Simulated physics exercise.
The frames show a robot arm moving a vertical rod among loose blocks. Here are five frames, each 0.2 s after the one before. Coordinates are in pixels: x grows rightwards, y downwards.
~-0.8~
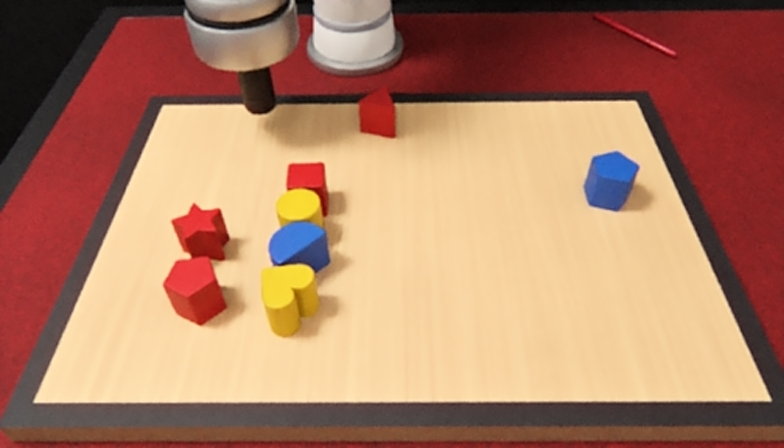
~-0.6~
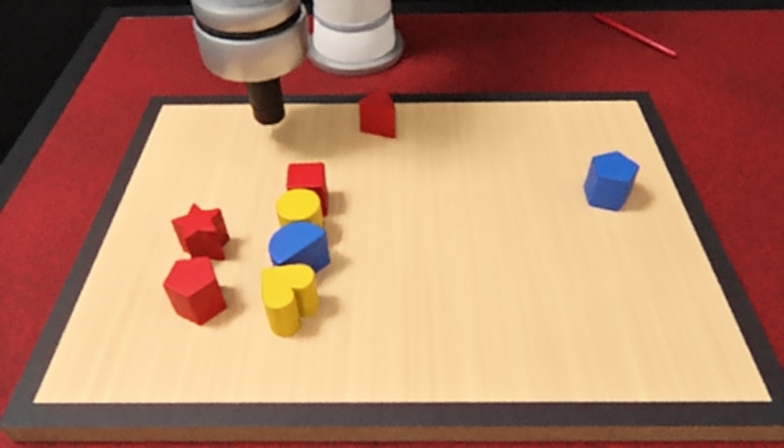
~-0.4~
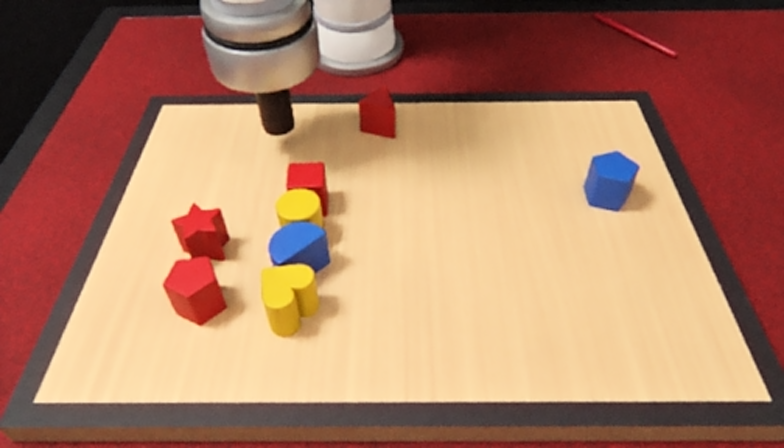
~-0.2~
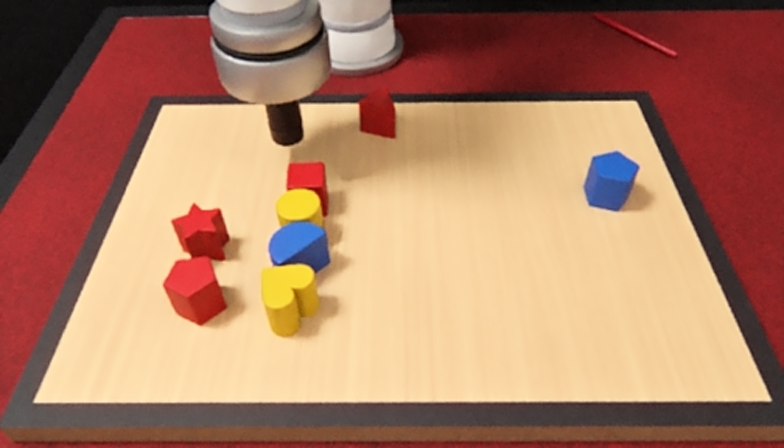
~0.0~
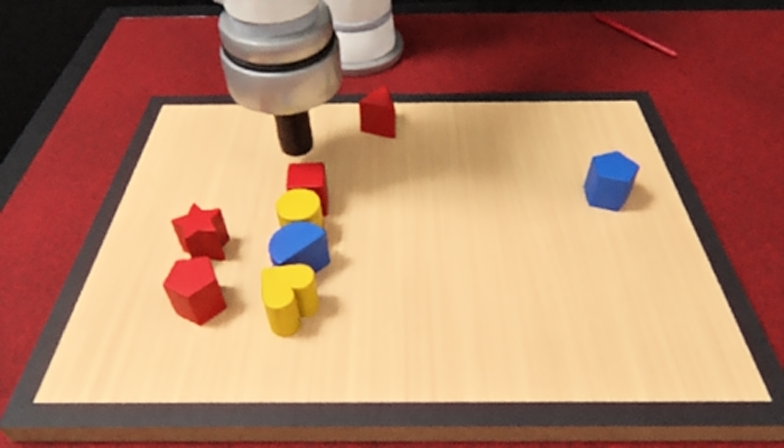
Robot arm moving its dark rod slowly forward and slightly right above a wooden board, while red, yellow and blue blocks stay still.
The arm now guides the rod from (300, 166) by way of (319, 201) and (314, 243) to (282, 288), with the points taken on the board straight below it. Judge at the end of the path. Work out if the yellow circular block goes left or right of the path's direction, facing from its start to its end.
The yellow circular block goes left.
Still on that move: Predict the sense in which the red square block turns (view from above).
Looking down: Anticlockwise.
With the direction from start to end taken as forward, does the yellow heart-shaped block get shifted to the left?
Final answer: No.
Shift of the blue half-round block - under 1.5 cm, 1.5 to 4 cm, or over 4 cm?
The best fit is over 4 cm.
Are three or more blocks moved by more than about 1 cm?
Answer: Yes.
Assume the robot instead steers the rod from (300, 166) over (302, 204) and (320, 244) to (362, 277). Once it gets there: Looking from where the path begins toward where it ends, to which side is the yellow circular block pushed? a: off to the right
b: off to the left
I'll go with b - off to the left.
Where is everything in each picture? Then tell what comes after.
In the first picture, lower end of the rod (261, 107), tops of blocks, yellow heart-shaped block (284, 282), blue half-round block (293, 238), yellow circular block (298, 203), red square block (305, 174).
In the second picture, rod (270, 117), blocks as before.
In the third picture, rod (279, 127), blocks as before.
In the fourth picture, rod (288, 137), blocks as before.
In the fifth picture, rod (297, 147), yellow heart-shaped block (284, 282), blue half-round block (293, 238), yellow circular block (298, 203), red square block (305, 174).
On the path given first. One third of the way, rod (316, 182); yellow heart-shaped block (275, 300), turned 25° anticlockwise; blue half-round block (288, 261), turned 25° clockwise; yellow circular block (301, 226); red square block (310, 196).
Two thirds of the way, rod (311, 224); yellow heart-shaped block (245, 349), turned 20° anticlockwise; blue half-round block (280, 309), turned 90° clockwise; yellow circular block (316, 277); red square block (315, 242), turned 15° anticlockwise.
At the end, rod (277, 269); yellow heart-shaped block (238, 355), turned 15° anticlockwise; blue half-round block (283, 319), turned 110° clockwise; yellow circular block (336, 306); red square block (313, 271), turned 50° anticlockwise.
